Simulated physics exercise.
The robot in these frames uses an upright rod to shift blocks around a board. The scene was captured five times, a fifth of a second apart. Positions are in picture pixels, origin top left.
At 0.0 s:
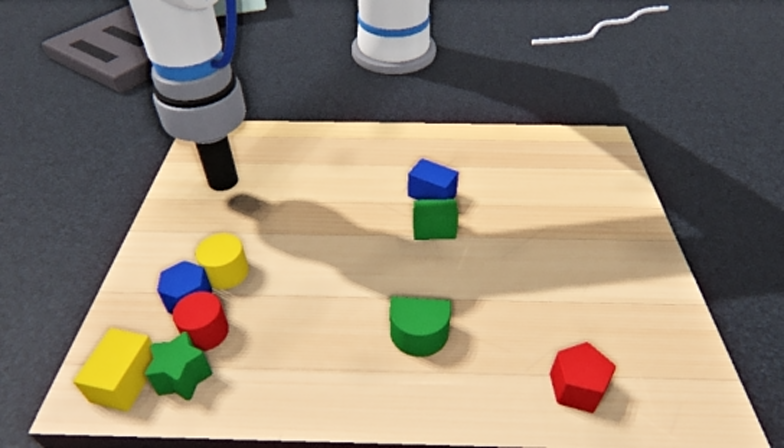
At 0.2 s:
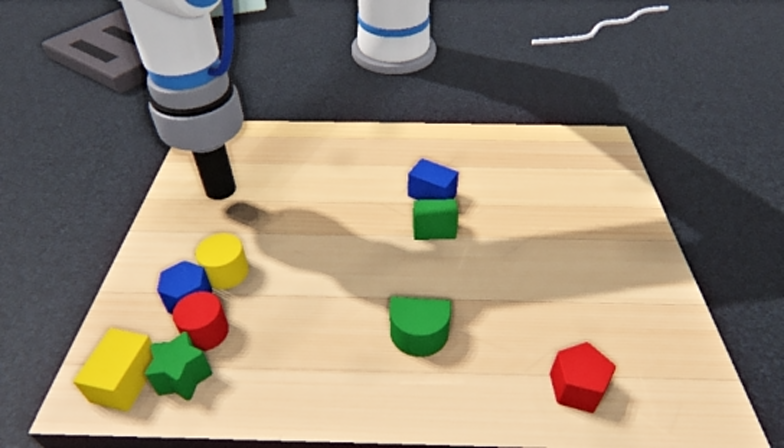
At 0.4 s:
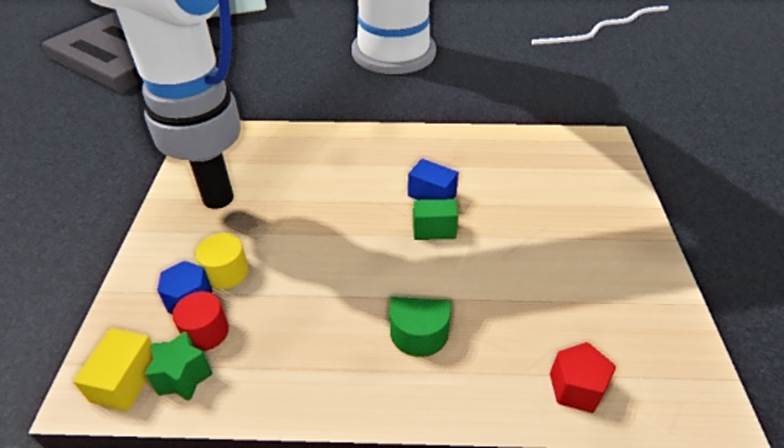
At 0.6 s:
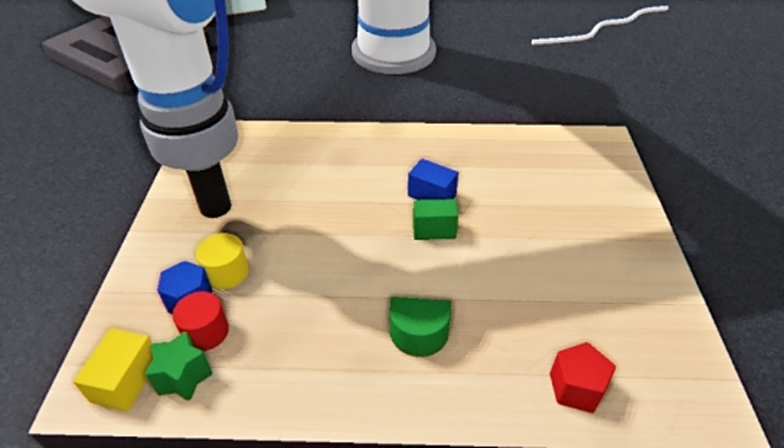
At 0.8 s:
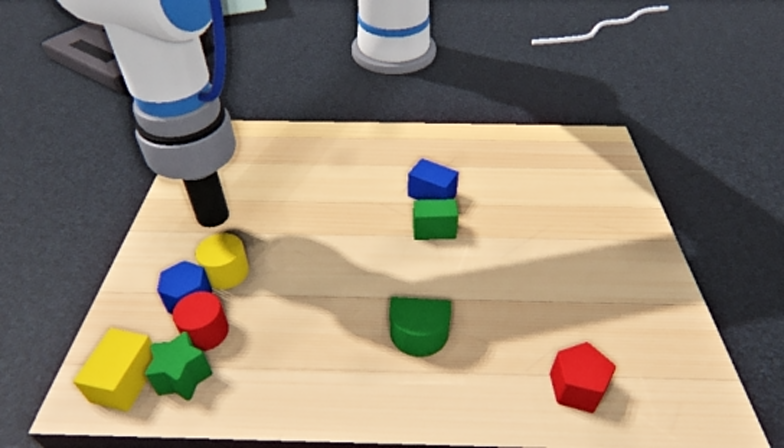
A robot arm with a black rod moved slightly down the left side of a wooden board, nearing the yellow disc, while the scattered red, blue, green and yellow blocks all stayed still.
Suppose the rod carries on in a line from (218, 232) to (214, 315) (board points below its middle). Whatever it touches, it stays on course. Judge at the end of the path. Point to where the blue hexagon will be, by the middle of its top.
The answer is (162, 296).
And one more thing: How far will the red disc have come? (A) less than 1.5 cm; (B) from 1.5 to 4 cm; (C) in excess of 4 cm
B (from 1.5 to 4 cm)
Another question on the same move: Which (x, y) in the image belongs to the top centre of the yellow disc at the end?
The yellow disc ends near (247, 297).
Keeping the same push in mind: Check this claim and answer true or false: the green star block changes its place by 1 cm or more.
True.
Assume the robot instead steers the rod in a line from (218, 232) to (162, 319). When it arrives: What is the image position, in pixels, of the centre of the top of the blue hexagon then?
I'd place it at (168, 326), taking the centre of its top.
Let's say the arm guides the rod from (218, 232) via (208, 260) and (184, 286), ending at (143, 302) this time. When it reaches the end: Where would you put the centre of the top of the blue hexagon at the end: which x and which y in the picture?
Most likely (159, 302).
On the path given first. One third of the way, rod at (212, 243); blue hexagon at (180, 281), turned 15° clockwise; yellow disc at (226, 259).
Two thirds of the way, rod at (210, 270); blue hexagon at (171, 285); red disc at (196, 313); yellow disc at (237, 281).
At the end, rod at (208, 299); green star block at (167, 373), turned 15° clockwise; blue hexagon at (162, 296), turned 50° clockwise; red disc at (195, 327); yellow disc at (247, 297).
